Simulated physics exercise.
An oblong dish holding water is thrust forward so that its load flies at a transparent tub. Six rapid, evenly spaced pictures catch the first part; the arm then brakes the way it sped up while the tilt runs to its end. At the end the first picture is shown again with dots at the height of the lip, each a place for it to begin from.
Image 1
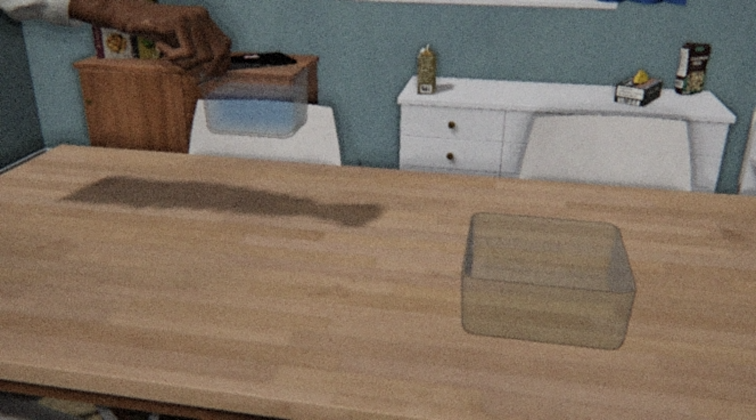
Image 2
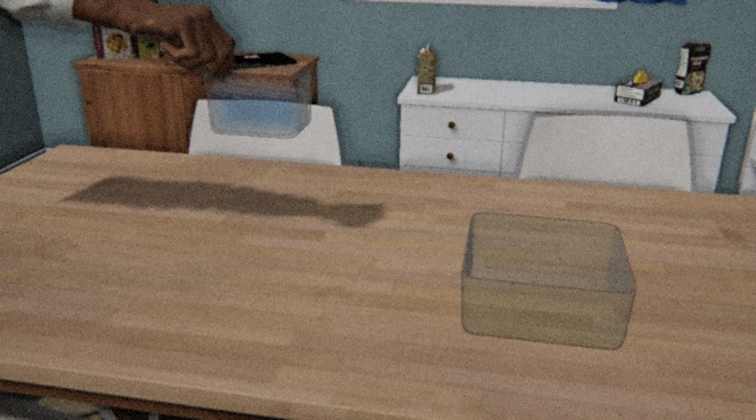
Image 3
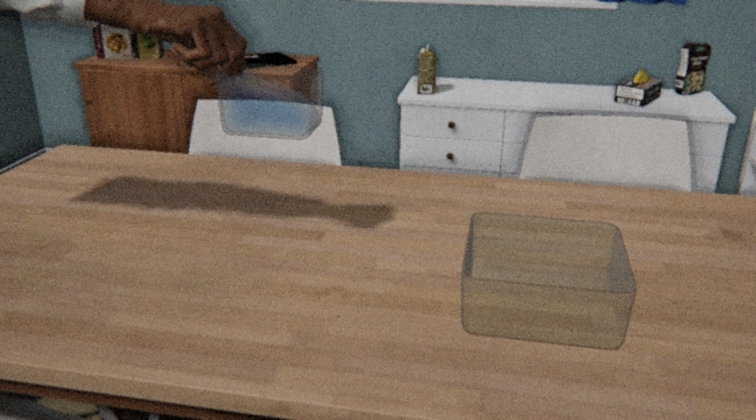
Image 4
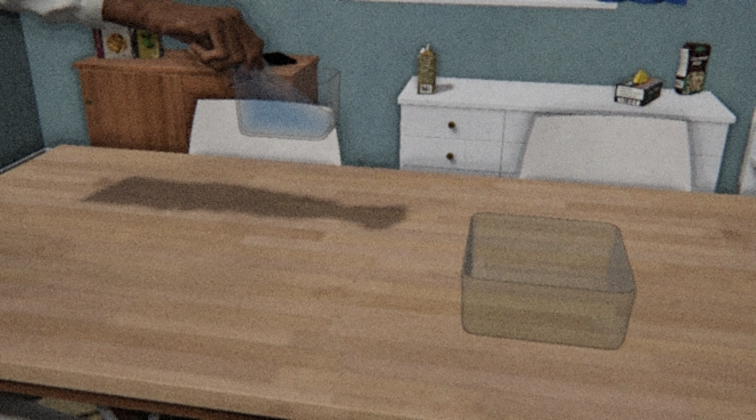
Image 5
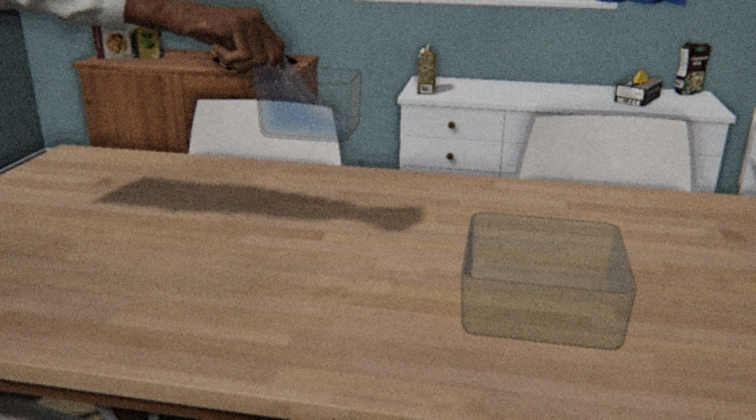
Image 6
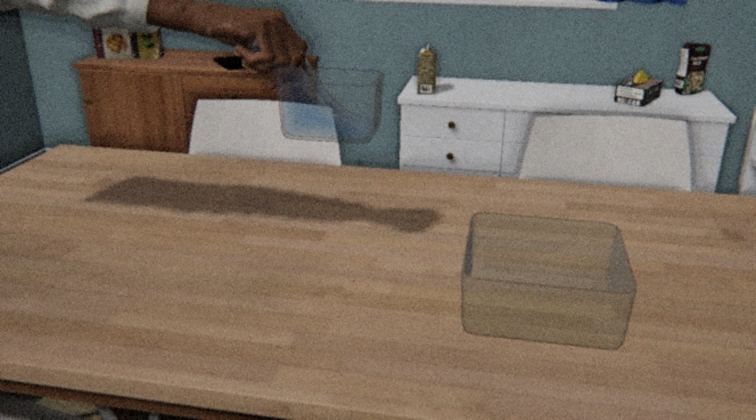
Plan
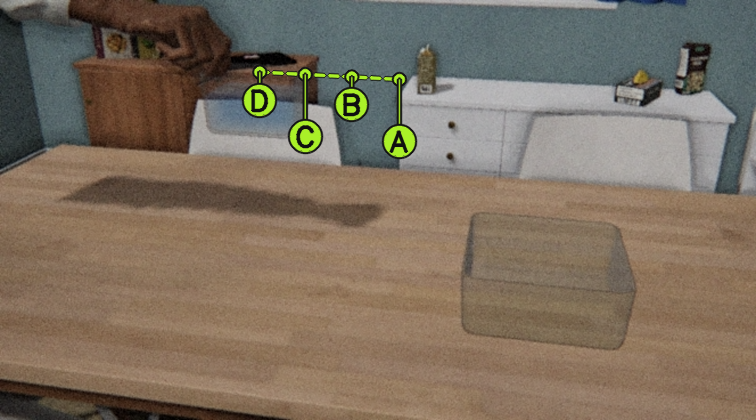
A hand moves a clear dish of bluish water rightward above a wooden table.
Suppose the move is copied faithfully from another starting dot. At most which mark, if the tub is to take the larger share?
The limit is B.
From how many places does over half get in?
Two of the four.
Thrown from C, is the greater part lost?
Yes.
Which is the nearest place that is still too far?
That would be C.
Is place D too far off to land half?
Yes, it does.
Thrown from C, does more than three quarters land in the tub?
No, less.
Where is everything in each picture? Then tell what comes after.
Upright, lip at (299, 74); tub from (461, 328) to (623, 347); nothing has left yet.
Upright, lip at (303, 74); nothing has left yet.
Upright, lip at (315, 75); water is over the rim, down to (231, 70).
Upright, lip at (332, 75); water is over the rim, down to (245, 71).
Upright, lip at (354, 77); water is over the rim, down to (268, 72).
Upright, lip at (377, 78); water is over the rim, down to (301, 74).
On the marked copy, A at (399, 79); B at (351, 76); C at (305, 74); D at (259, 72).
If A is chosen, about 78 % lands in the tub, 13 % falls short and 9 % goes beside or beyond.
If B is chosen, about 77 % lands in the tub, 14 % falls short and 9 % goes beside or beyond.
If C is chosen, about 29 % lands in the tub, 63 % falls short and 8 % goes beside or beyond.
If D is chosen, about 0 % lands in the tub, 100 % falls short.
